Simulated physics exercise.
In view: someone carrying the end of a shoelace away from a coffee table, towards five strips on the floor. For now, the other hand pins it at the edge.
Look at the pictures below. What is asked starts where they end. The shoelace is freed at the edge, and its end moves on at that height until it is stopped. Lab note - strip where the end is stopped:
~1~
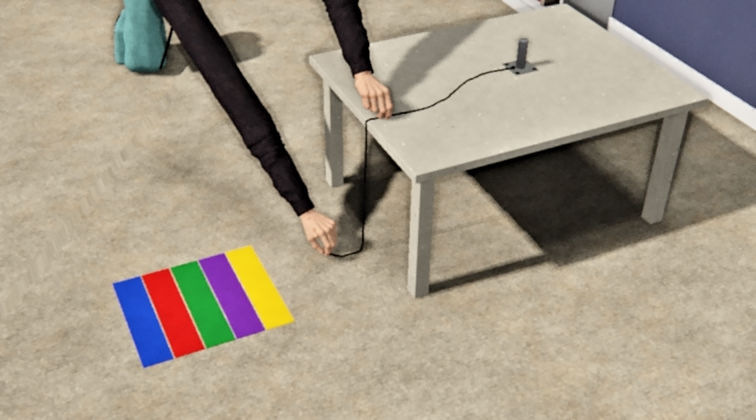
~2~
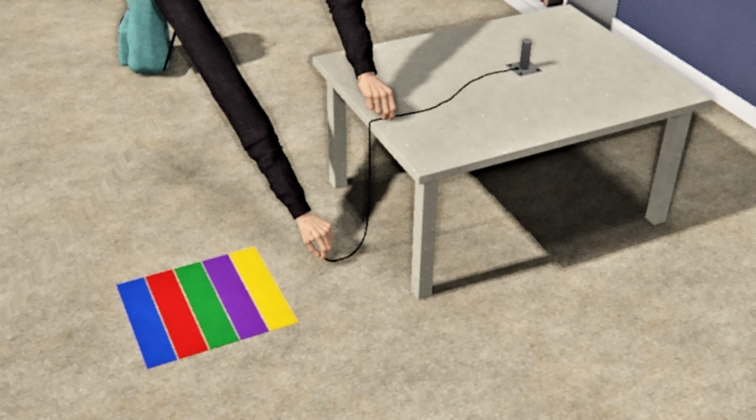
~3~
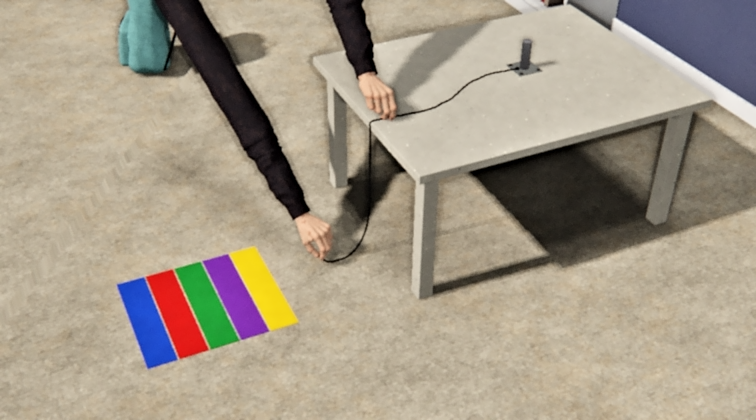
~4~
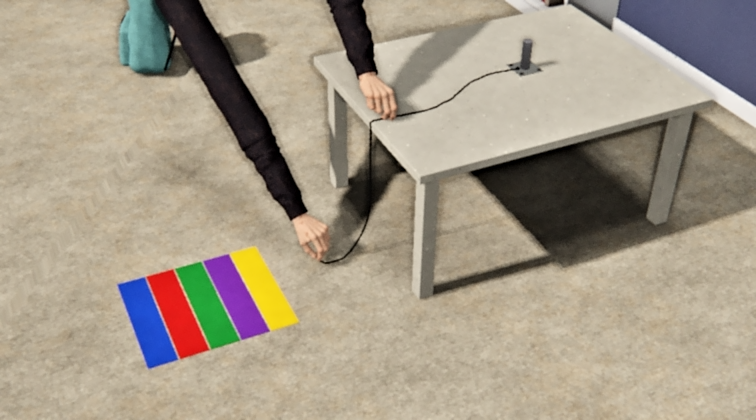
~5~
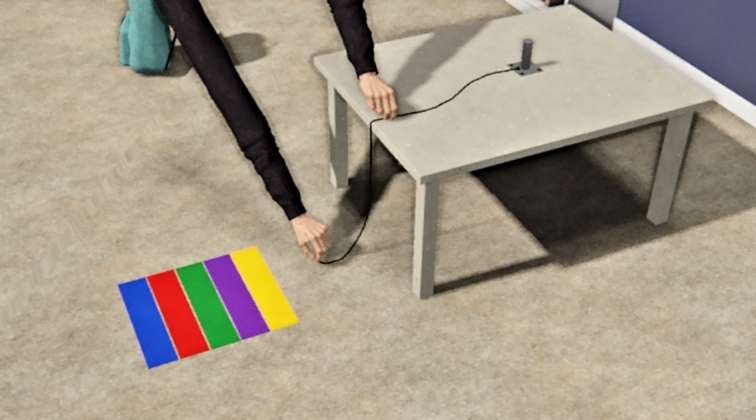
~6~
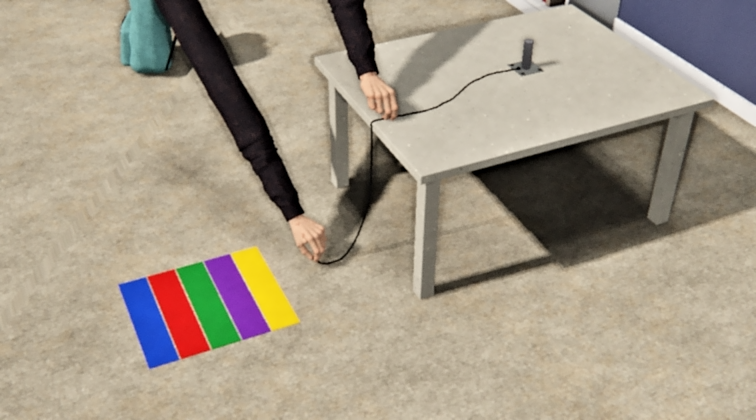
Purple strip.
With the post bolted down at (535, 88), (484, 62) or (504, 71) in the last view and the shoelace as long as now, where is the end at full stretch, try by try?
The first try gives about (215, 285), the second about (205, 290) and the third about (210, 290).
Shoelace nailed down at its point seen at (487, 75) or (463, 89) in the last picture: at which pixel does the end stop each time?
(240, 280) and (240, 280).
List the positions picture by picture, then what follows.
The first picture shows end (325, 253); yellow (273, 311); purple (244, 320); green (214, 328); red (183, 338); blue (153, 347).
The second picture shows end (321, 256); shoelace through (492, 74) (456, 94) (413, 113) (370, 141) (369, 192) (361, 243).
The third picture shows end (320, 256).
The fourth picture shows end (317, 257); shoelace through (492, 74) (457, 94) (414, 113) (371, 141) (370, 192) (356, 243).
The fifth picture shows end (316, 257).
The sixth picture shows end (314, 258); shoelace through (493, 74) (458, 94) (415, 113) (372, 141) (370, 192) (353, 244).
Soon after, end near (282, 268); short of the strips.
Then, end near (254, 275); over yellow.
At full stretch, end near (237, 280); over purple. The purple one.
